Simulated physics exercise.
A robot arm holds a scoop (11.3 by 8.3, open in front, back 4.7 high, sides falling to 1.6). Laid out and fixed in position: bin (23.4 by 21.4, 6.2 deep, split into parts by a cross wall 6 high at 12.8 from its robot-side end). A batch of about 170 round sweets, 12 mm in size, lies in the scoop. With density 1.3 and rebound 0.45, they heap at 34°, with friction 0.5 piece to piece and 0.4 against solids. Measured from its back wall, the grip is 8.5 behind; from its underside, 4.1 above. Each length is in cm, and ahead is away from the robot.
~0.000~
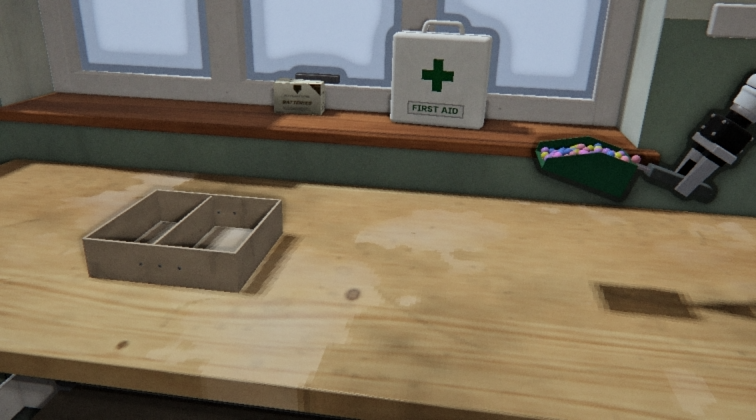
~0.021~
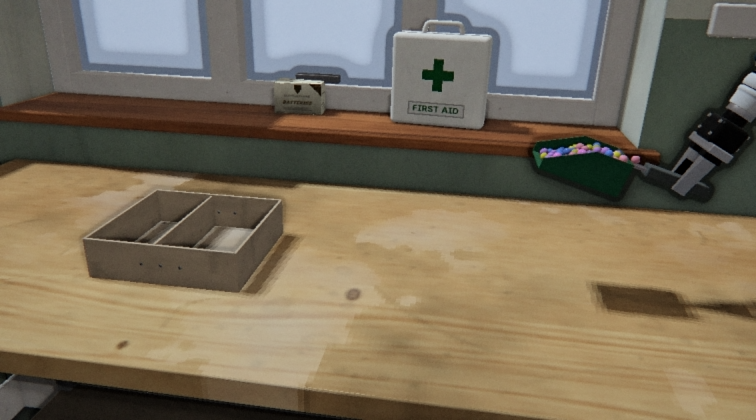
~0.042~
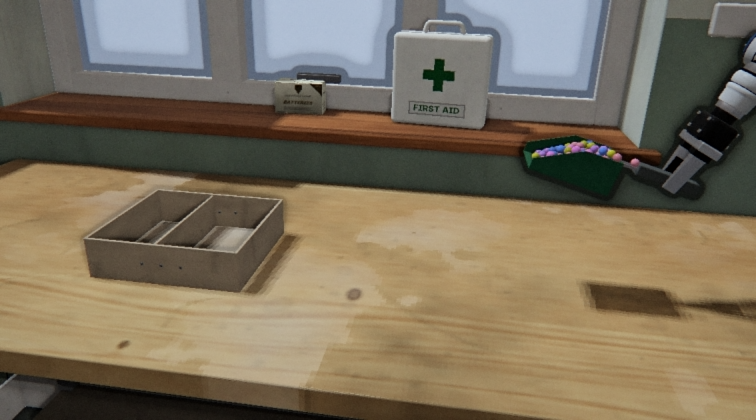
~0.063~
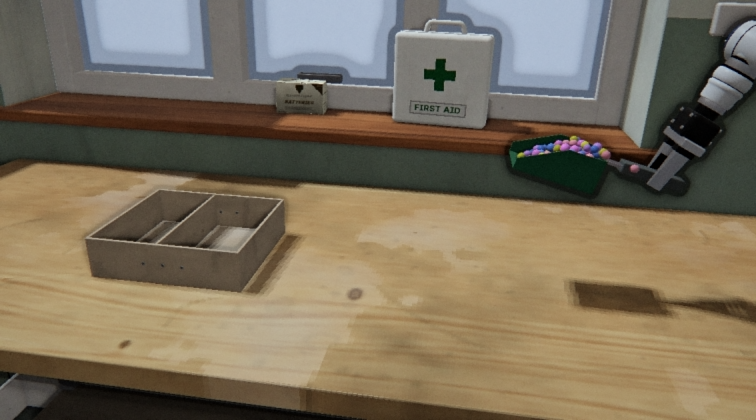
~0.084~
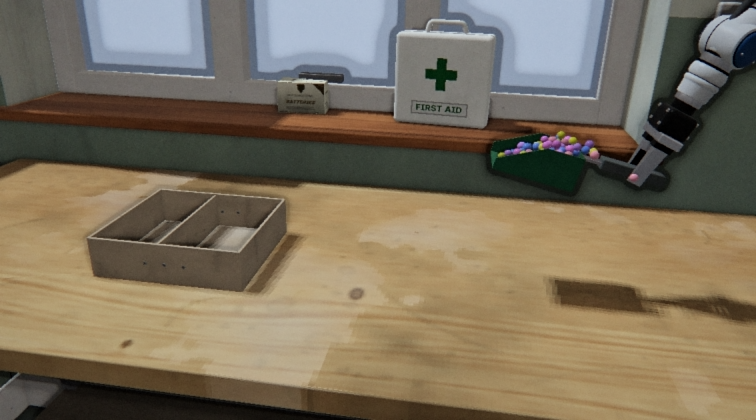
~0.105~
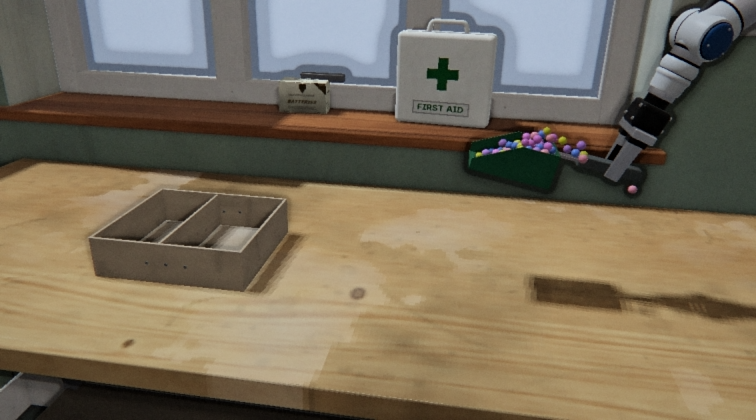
A black, white and blue robot arm works at the right of a pale wooden table, seen from slightly above, facing a window. It holds a green scoop of multicoloured sweets, with a divided grey-brown box at left and a small carton and white first-aid case on the brown sill. The arm carries the scoop slowly left, its backward tilt easing slightly, as a pink sweet appears by the gripper and the camera barely drifts.
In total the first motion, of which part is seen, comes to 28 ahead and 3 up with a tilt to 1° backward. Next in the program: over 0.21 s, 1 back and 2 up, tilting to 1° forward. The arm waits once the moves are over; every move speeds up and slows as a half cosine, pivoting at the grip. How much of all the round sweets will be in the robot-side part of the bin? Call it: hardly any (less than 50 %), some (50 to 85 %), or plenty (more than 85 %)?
I would call it some.
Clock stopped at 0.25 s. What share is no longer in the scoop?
Around 25 percent at that moment.
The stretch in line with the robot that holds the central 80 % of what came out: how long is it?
Roughly 20 cm long.
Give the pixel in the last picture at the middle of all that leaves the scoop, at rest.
Centre estimate: About (216, 250).
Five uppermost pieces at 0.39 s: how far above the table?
Estimated height above table: About 20 centimetres.
After 0.25 s, tilted 1° backward, highest piece 23 above the table; 133 on the scoop, 1 on the table or floor, 40 in flight or on a rim.
After 0.39 s, level, highest piece 20 above the table; 57 in the robot-side part, 4 on the scoop, 3 on the table or floor, 110 in flight or on a rim.
After 0.66 s, level, highest piece 7 above the table; 112 in the robot-side part, 53 on the table or floor, 4 in the far-side part, 5 in flight or on a rim.
After 1.71 s, level, highest piece 3 above the table; 112 in the robot-side part, 58 on the table or floor, 4 in the far-side part.
At rest, 112 in the robot-side part, 58 on the table or floor, 4 in the far-side part. That is 64 % in the robot-side part of the bin.
